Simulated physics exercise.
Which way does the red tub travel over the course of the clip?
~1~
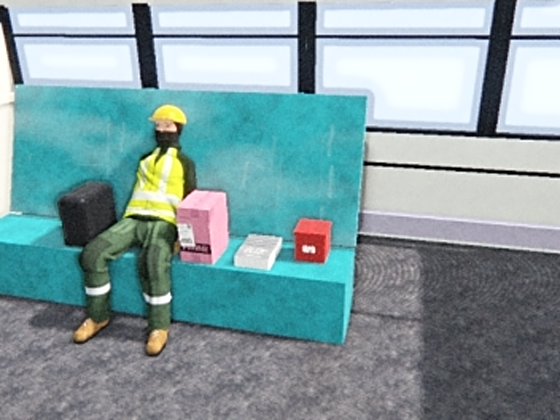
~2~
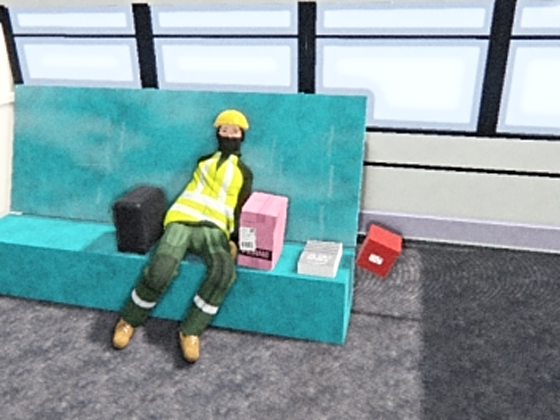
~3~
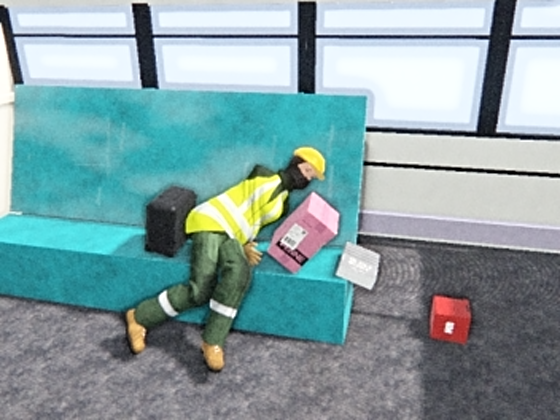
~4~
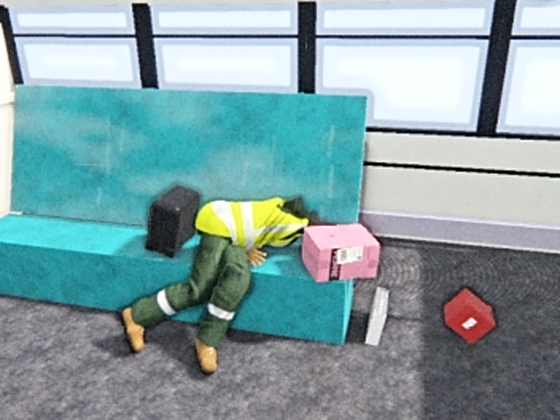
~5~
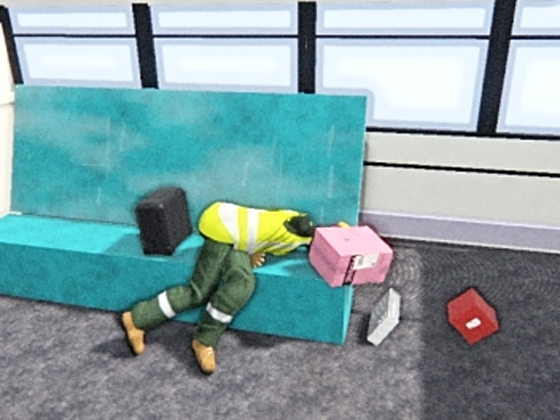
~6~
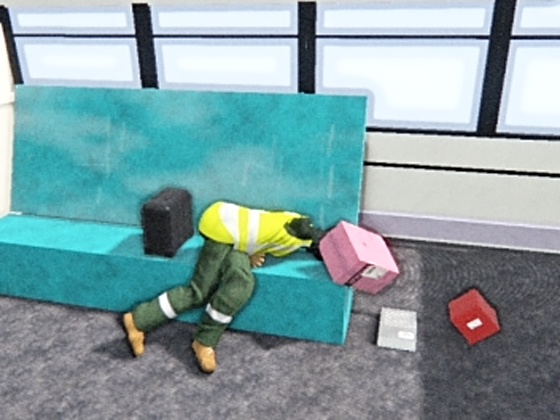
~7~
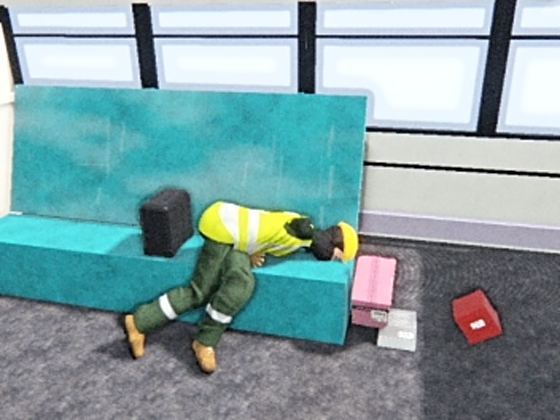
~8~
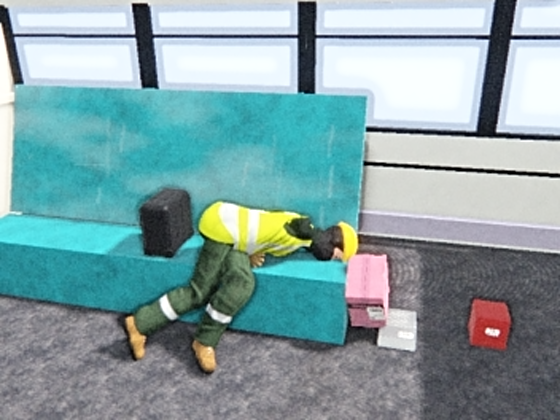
The red tub travels to the right, leaving the end of the bench and ending up on the floor beyond it.
